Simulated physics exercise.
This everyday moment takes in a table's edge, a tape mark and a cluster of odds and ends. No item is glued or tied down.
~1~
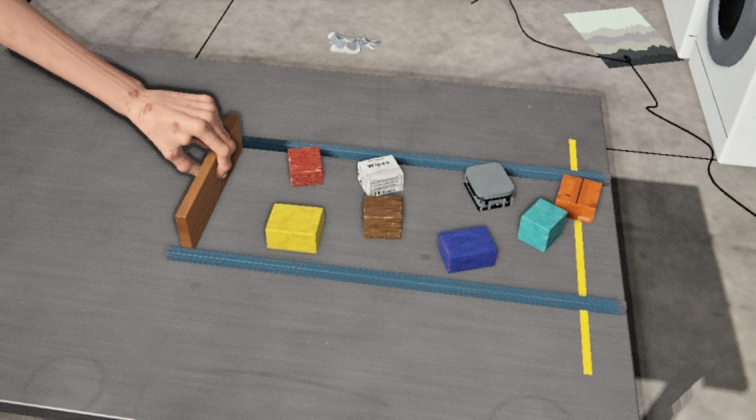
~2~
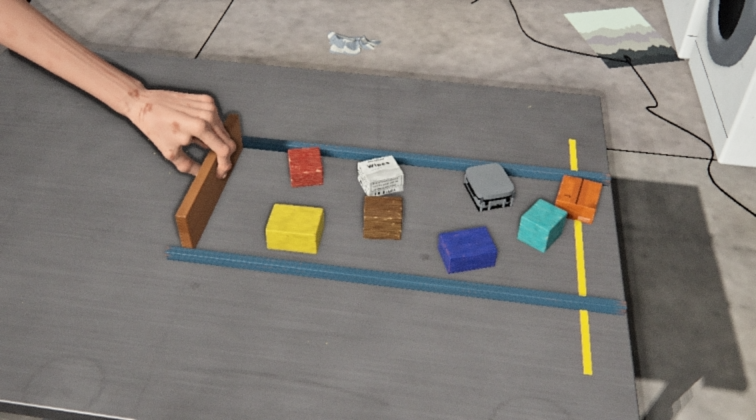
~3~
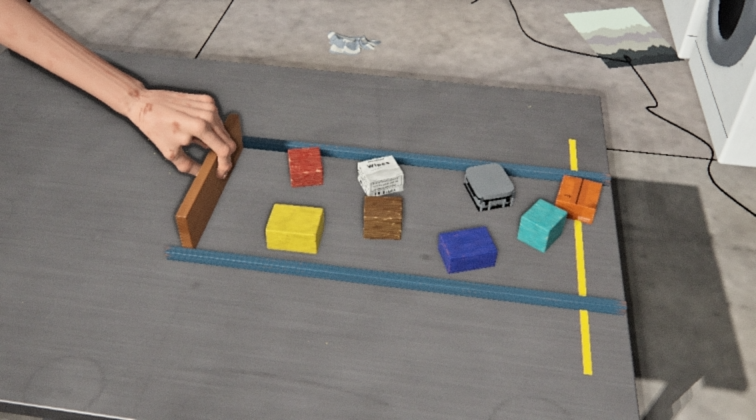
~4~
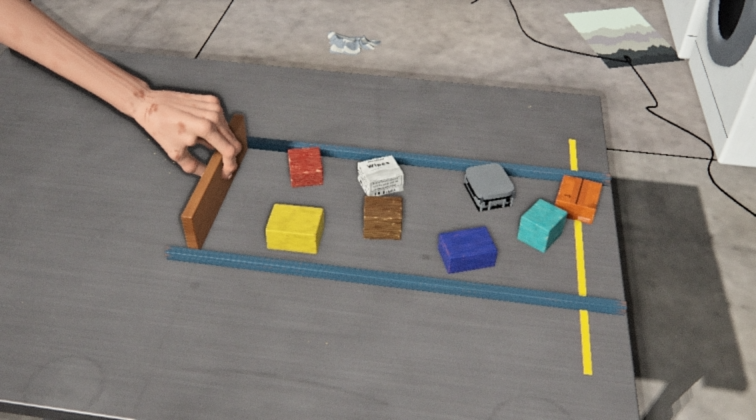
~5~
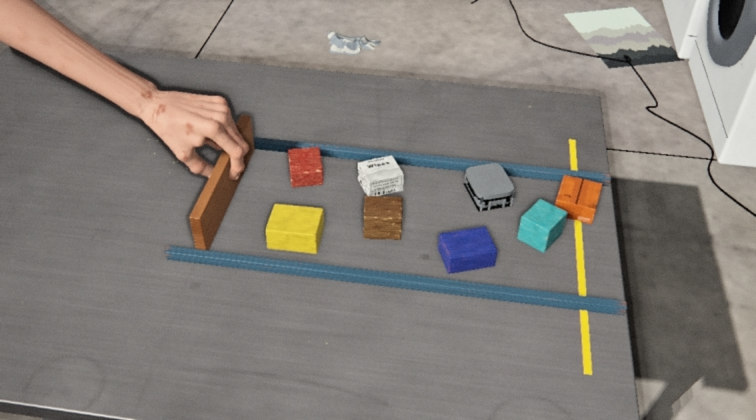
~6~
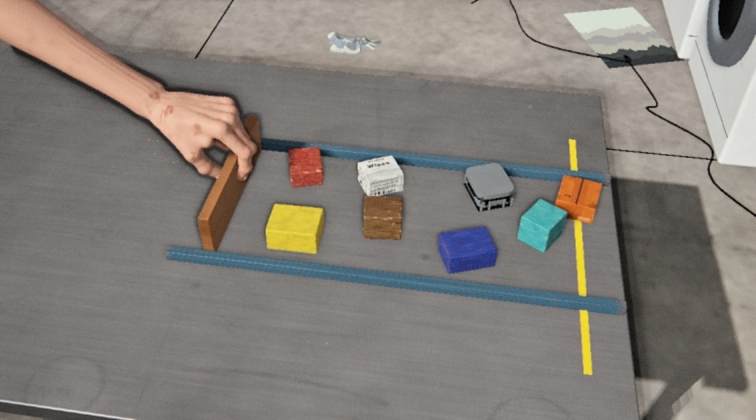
The video shows a hand holding an upright brown board on a gray table and sliding it slightly to the right between two blue strips, while the colored blocks, white box and grey case ahead of it stay still.
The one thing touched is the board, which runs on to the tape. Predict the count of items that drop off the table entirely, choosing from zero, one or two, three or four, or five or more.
I predict five or more come down off the table.
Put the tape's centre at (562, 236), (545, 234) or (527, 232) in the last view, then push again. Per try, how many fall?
The counts: 3, 2 and 2.
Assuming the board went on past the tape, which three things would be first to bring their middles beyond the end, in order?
Orange box, grey case, blue block.
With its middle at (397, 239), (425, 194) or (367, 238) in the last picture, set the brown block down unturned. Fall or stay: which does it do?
Results in turn - not saved; saved; not saved.
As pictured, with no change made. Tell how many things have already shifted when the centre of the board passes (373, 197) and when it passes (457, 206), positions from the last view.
Moved so far: 4, later 7.
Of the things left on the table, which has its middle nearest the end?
The yellow block is foremost.
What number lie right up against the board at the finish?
At rest, 3 are in contact.
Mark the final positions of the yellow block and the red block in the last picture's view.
Yellow block: About (611, 266); red block: About (594, 200).
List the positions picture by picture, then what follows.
The first frame shows orange box (578, 199); turquoise block (542, 225); grey case (489, 187); board (213, 179); tape (579, 238).
The second frame shows turquoise block (542, 226); yellow block (296, 229).
The third frame shows grey case (489, 187); white box (381, 176).
The fourth frame shows orange box (578, 199); board (218, 179).
The fifth frame shows turquoise block (542, 226); blue block (467, 250).
The sixth frame shows orange box (578, 199); turquoise block (542, 226); grey case (489, 187); board (233, 181); tape (579, 238).
Soon after, none off yet; orange box at rest near (578, 199); turquoise block at rest near (542, 226); grey case at rest near (489, 187).
At rest, the number that fall off is five or more; fallen, white box, blue block, grey case, turquoise block and orange box.
